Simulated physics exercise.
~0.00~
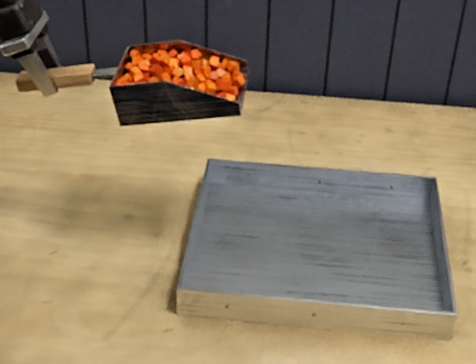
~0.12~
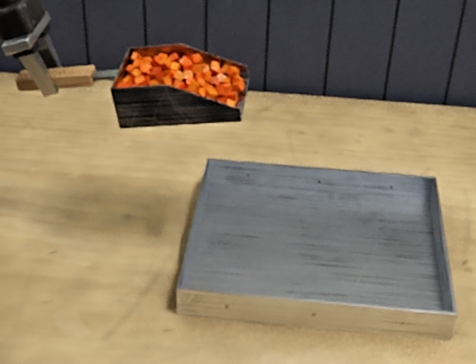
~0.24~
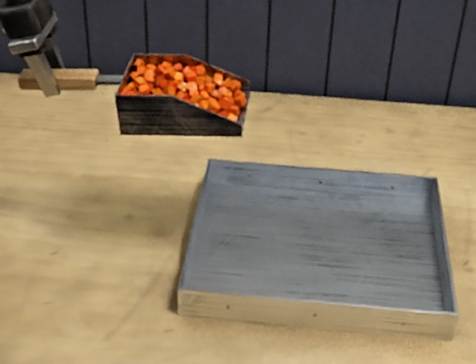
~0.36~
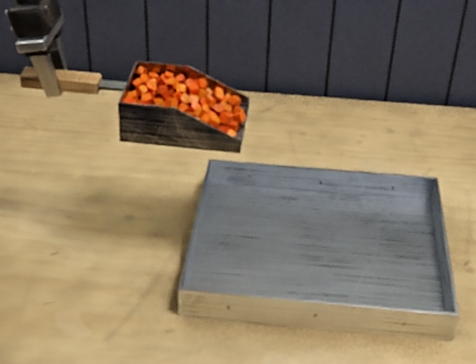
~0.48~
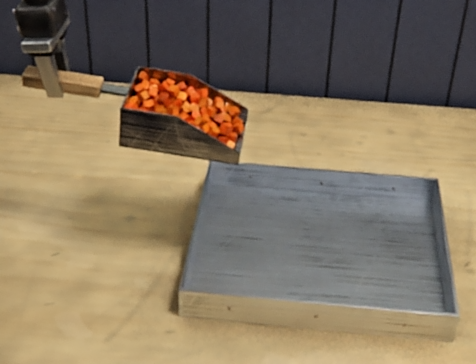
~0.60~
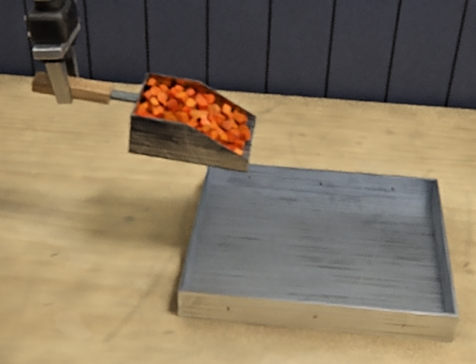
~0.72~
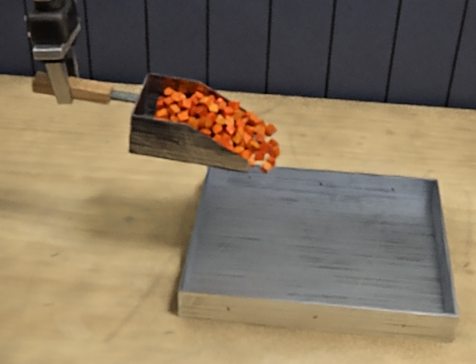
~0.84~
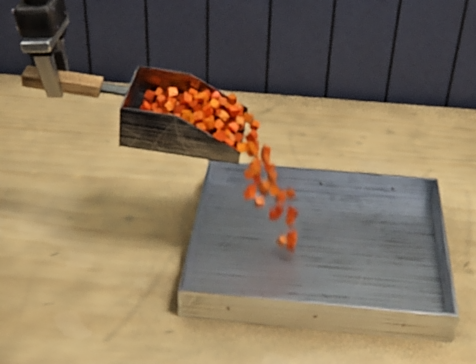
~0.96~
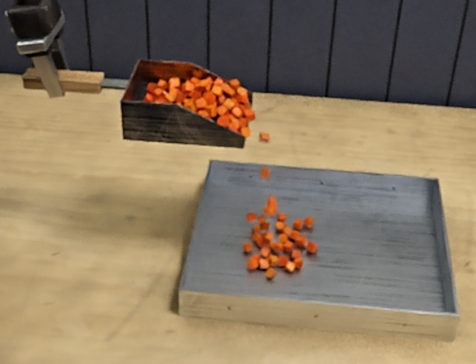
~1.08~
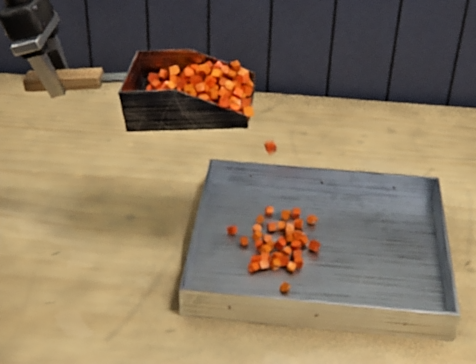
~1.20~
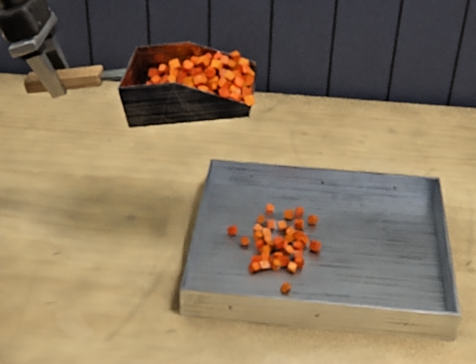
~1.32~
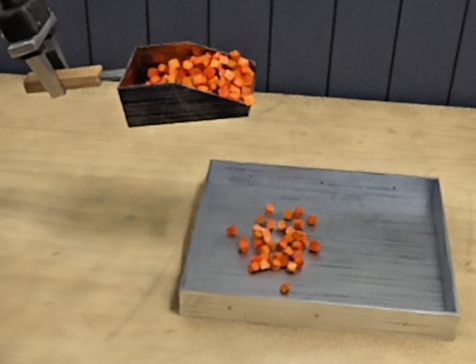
A robot arm lowered a dark scoop heaped with orange vegetable dice, tipping it toward a shallow grey tray until some tumbled in, then lifted and levelled it, leaving a small scattered pile in the tray and most of the dice still in the scoop.
